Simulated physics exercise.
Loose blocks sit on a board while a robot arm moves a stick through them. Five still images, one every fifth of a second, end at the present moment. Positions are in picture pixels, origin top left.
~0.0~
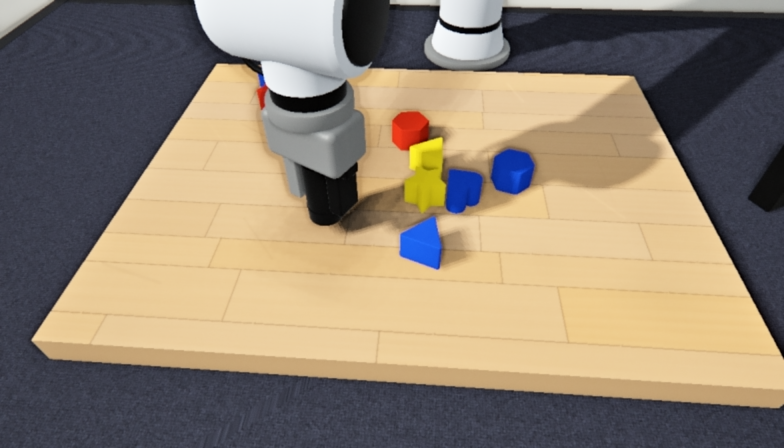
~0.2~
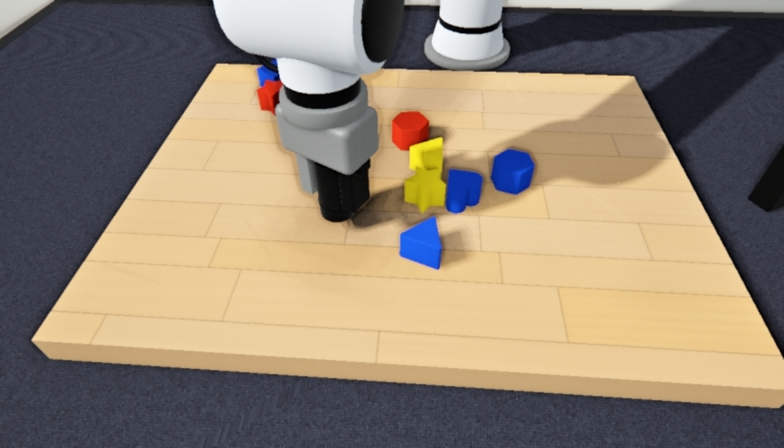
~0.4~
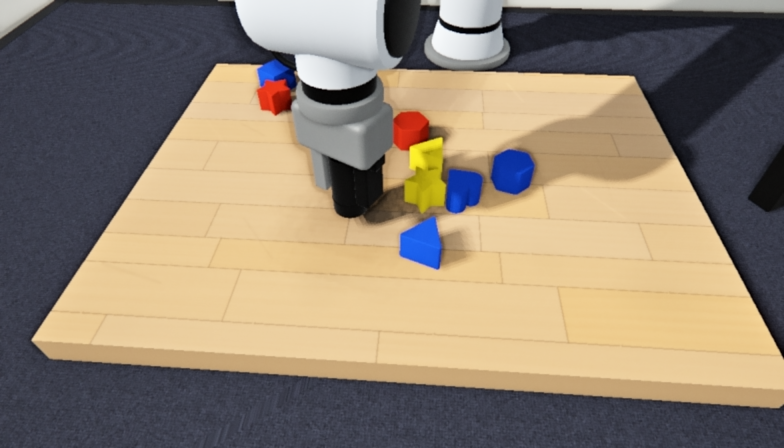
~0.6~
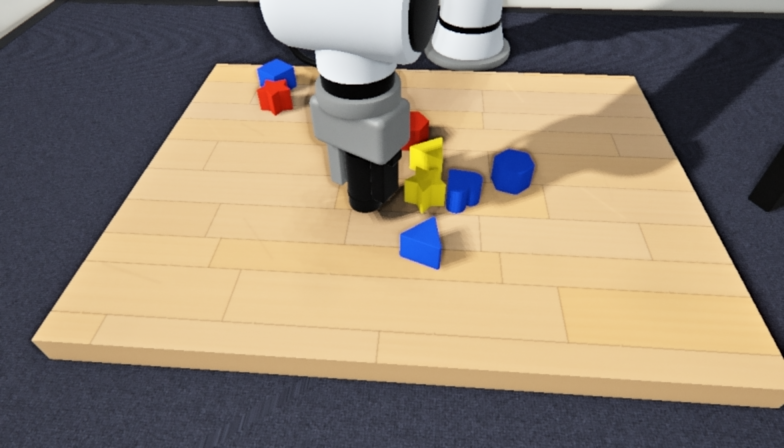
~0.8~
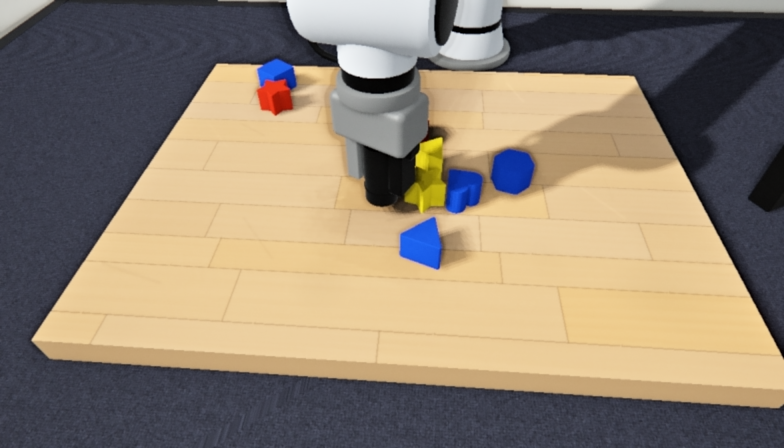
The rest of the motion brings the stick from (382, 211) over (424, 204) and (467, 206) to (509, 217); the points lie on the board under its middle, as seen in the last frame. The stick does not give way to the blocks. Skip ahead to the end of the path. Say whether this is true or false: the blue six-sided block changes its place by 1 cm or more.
It is true.
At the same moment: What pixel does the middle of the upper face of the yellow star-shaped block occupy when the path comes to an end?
My best guess is (527, 179).
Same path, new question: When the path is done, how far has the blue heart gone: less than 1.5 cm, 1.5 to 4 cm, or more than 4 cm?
Goes over 4 cm.
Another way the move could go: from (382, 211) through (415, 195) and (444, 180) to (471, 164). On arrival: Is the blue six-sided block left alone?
No, that is not how it ends up.
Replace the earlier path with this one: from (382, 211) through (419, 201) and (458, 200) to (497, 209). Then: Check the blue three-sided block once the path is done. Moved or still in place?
It stays.
What follows on the original path. One third of the way, stick at (426, 190); yellow star-shaped block at (452, 172), turned 15° clockwise; blue heart at (483, 177).
Two thirds of the way, stick at (470, 193); yellow star-shaped block at (495, 174); blue heart at (527, 179); blue six-sided block at (521, 157), turned 15° anticlockwise.
At the end, stick at (512, 203); yellow star-shaped block at (527, 179); yellow three-sided block in place; blue heart at (558, 176), turned 35° anticlockwise; blue six-sided block at (532, 155), turned 55° anticlockwise.
